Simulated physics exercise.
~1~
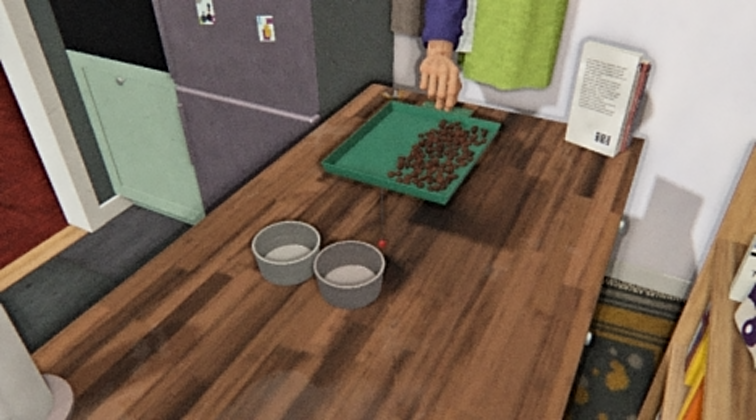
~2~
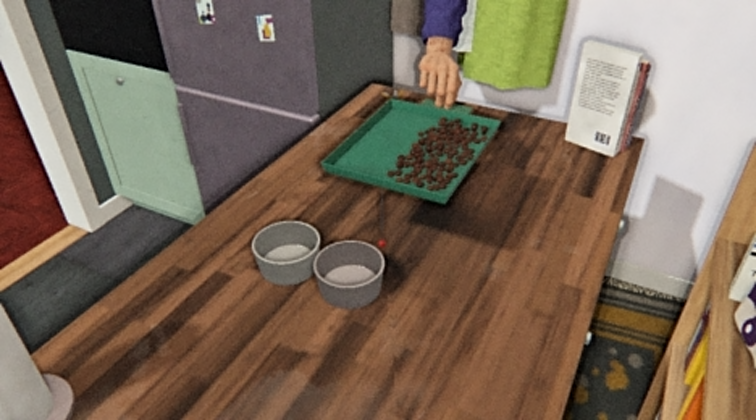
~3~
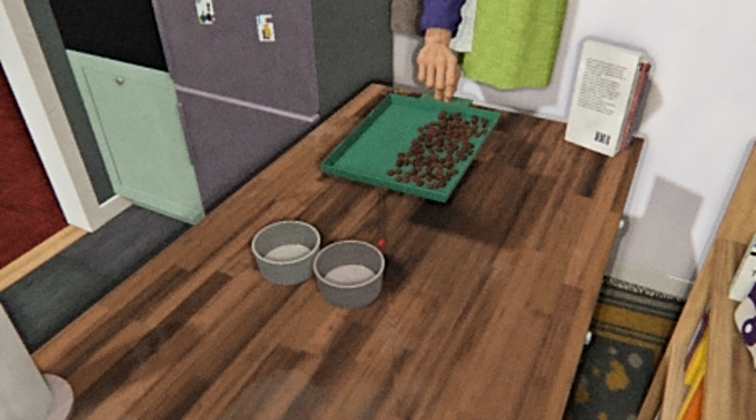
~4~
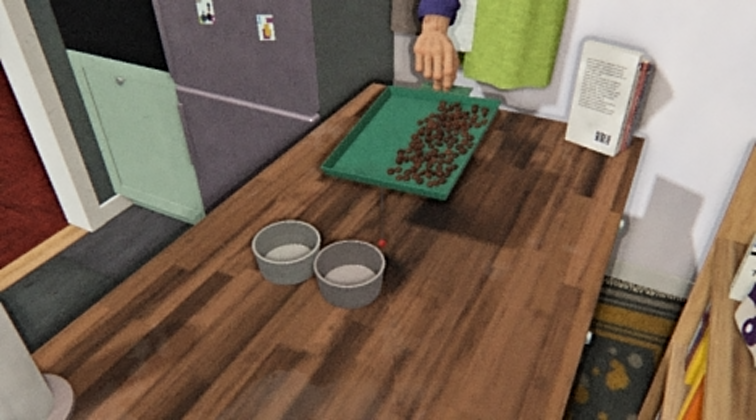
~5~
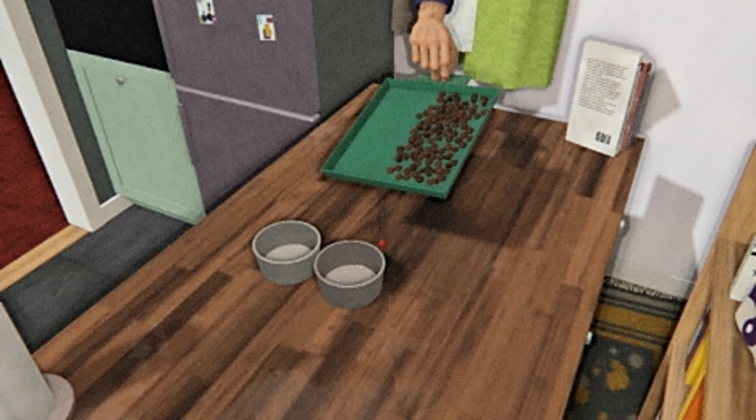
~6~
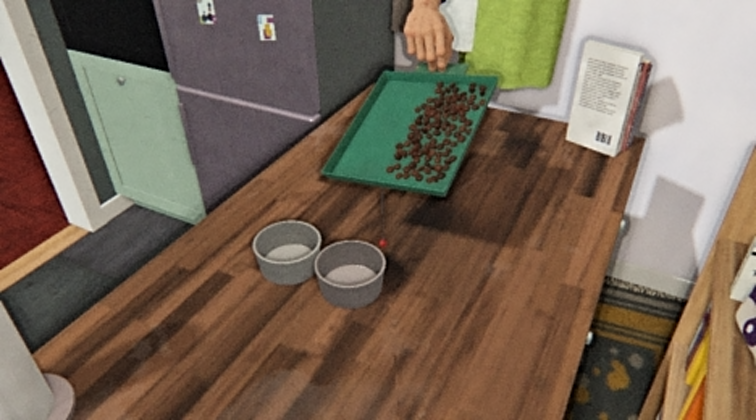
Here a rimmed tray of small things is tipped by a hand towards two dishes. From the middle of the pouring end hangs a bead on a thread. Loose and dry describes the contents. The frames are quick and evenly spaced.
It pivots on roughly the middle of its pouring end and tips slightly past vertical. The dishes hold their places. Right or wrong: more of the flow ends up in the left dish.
Wrong; more ends up in the right dish.
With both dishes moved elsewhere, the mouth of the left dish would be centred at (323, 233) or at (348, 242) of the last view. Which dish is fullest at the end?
Try 1 - the dish at left, try 2 - the dish at left.
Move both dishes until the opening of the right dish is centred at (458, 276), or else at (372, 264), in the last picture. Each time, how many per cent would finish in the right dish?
0 and 30 %.
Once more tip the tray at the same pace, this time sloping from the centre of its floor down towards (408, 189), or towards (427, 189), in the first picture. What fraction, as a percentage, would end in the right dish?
That comes to 0 per cent the first time and 0 per cent the second.
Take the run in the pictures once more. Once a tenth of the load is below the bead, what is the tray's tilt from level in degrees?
Roughly 75 degrees from level.
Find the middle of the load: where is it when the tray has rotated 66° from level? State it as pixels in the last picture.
Somewhere near pixel (362, 176).
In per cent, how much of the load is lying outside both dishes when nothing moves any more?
Estimated share: About 30 %.
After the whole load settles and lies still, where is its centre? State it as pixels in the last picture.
I'd place the middle at about (333, 274).
Just after the last frame, tray tipped steeply; almost all on the tray; about a tenth in the air.
A moment on, tray tipped past a quarter turn; about a tenth on the tray; roughly a quarter in the right dish; roughly a quarter in the left dish; roughly a quarter outside both; roughly a quarter in the air.
Further on, tray tipped past a quarter turn; roughly half in the right dish; roughly a quarter in the left dish; roughly a third outside both.
When it is over, tray tipped past a quarter turn; roughly half in the right dish; roughly a quarter in the left dish; roughly a third outside both.
